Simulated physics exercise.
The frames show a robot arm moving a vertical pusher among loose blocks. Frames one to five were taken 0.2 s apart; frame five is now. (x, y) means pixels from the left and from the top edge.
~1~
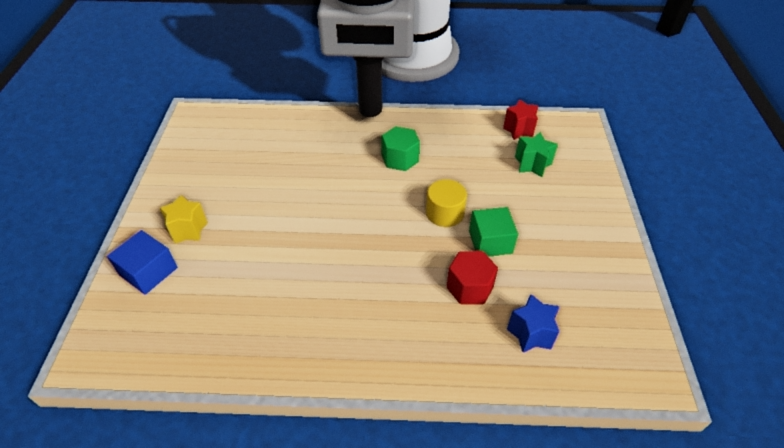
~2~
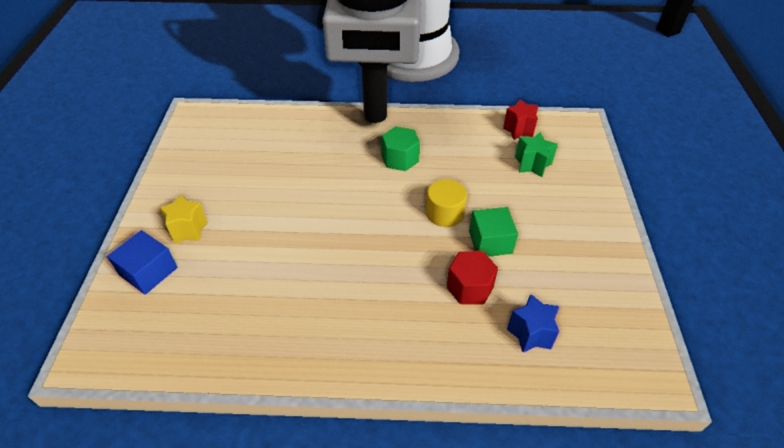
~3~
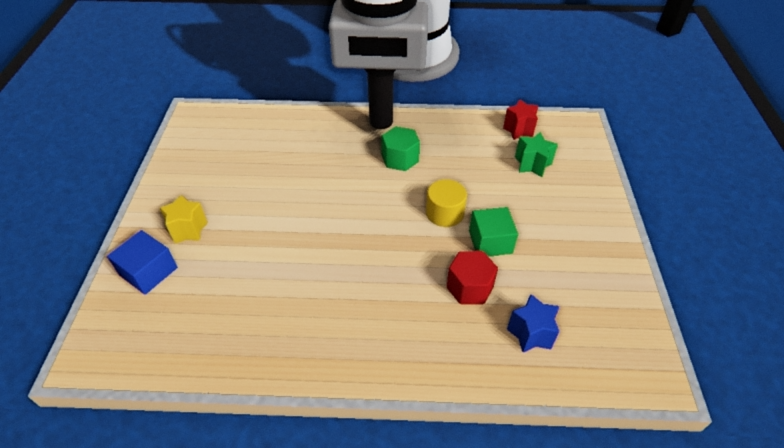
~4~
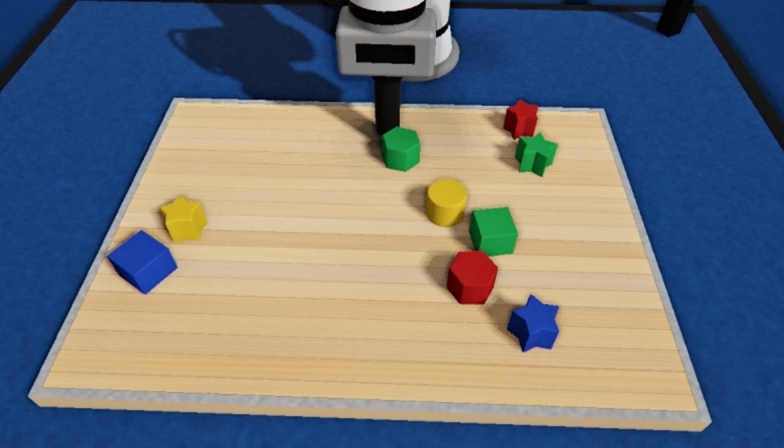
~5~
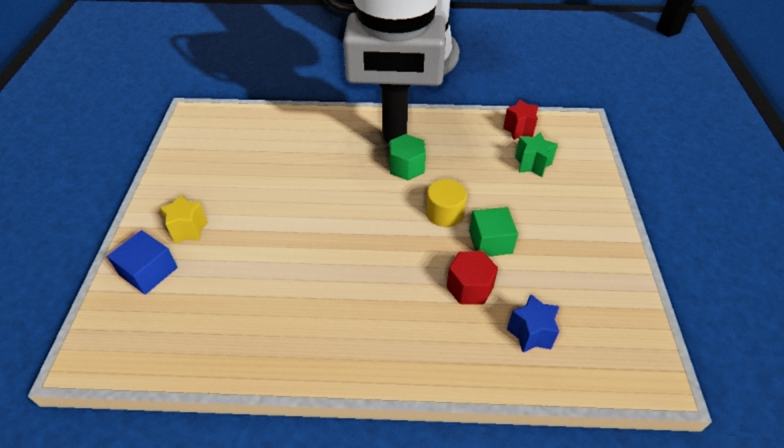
A robot arm's black vertical pusher moves slowly forward and slightly right from the far edge of a wooden board toward a green hexagonal block. It reaches the block and nudges it a short way forward and to the right, while the other red, yellow, blue and green blocks stay still.
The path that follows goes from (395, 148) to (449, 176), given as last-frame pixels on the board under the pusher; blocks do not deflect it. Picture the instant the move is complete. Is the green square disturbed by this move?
That block will keep its spot.
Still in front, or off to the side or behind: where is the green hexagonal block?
Gone from the front.
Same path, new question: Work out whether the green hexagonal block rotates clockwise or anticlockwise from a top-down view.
Top view: Clockwise.
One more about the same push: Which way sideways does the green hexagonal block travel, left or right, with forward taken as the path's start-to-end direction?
The right-hand side.
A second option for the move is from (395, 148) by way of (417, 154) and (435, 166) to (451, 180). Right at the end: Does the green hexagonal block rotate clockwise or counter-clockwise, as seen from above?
From the top, the block rotates clockwise.
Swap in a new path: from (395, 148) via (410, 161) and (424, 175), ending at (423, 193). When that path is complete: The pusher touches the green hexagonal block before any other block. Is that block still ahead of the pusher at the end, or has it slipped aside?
Still in front.
What follows on the original path. Halfway along, pusher (422, 152); green hexagonal block (423, 163), turned 45° clockwise.
At the end, pusher (450, 166); green hexagonal block (426, 170), turned 65° clockwise; green square in place.
